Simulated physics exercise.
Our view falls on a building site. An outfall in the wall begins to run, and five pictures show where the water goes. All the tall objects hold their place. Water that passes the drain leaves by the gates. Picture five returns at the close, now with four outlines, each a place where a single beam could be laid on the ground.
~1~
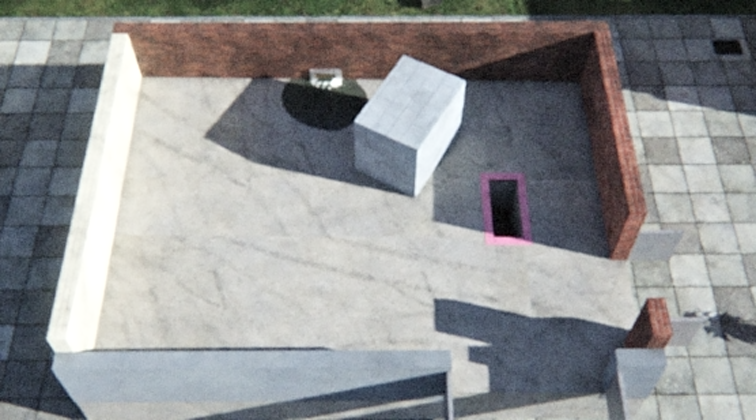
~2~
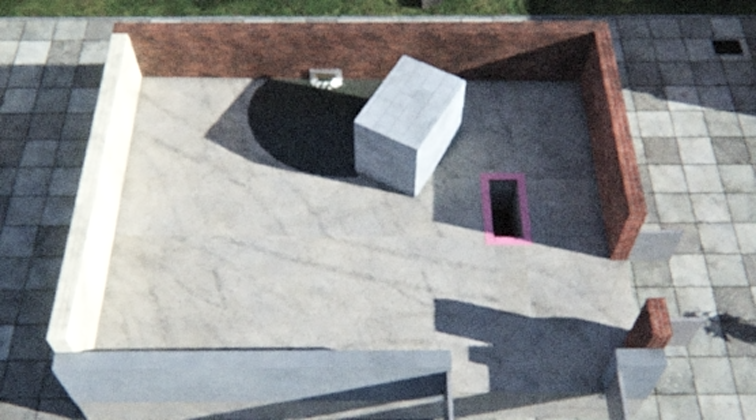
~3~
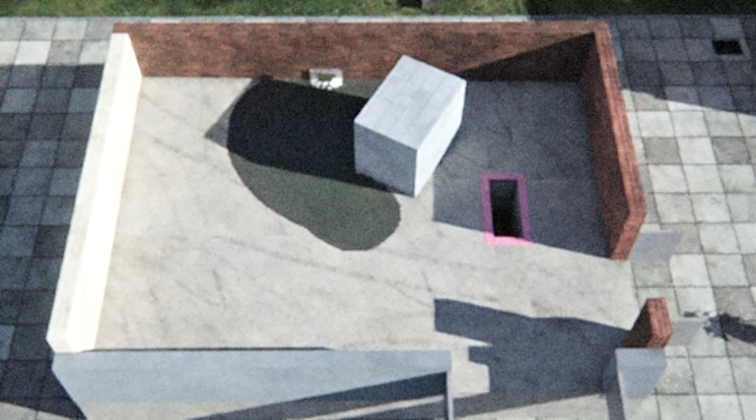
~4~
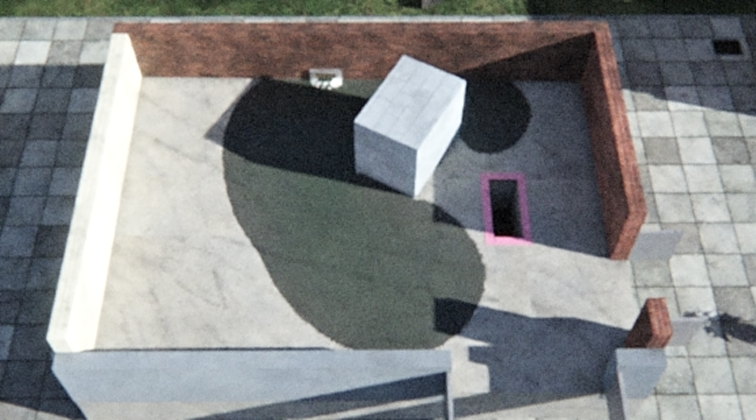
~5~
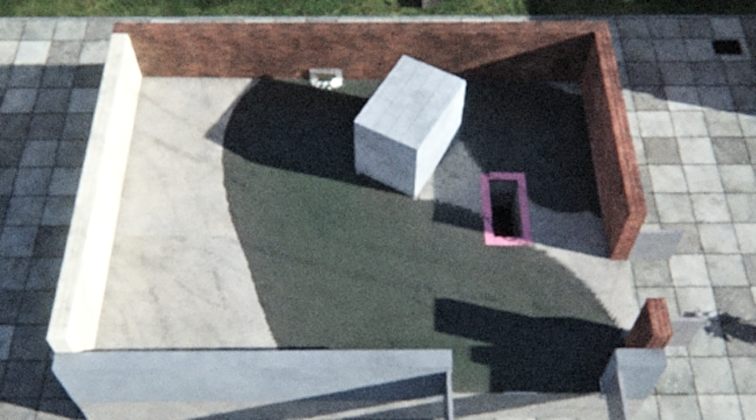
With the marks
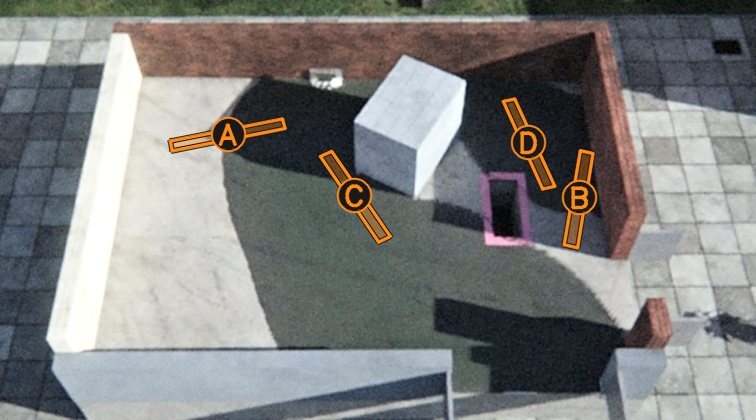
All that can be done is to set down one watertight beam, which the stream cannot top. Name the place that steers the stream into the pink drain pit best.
Choose D.
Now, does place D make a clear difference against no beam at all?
Yes.
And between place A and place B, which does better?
It is B.
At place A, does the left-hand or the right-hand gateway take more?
The left one.
On the marked copy, A from (171, 146) to (283, 123); B from (570, 246) to (586, 152); C from (326, 153) to (384, 239); D from (509, 100) to (548, 187).
For place A, about 3 % of the stream goes into the pink drain pit, about 97 % out by the gates.
For place B, about 6 % of the stream goes into the pink drain pit, about 94 % out by the gates.
For place C, about 4 % of the stream goes into the pink drain pit, about 96 % out by the gates.
For place D, about 9 % of the stream goes into the pink drain pit, about 91 % out by the gates.
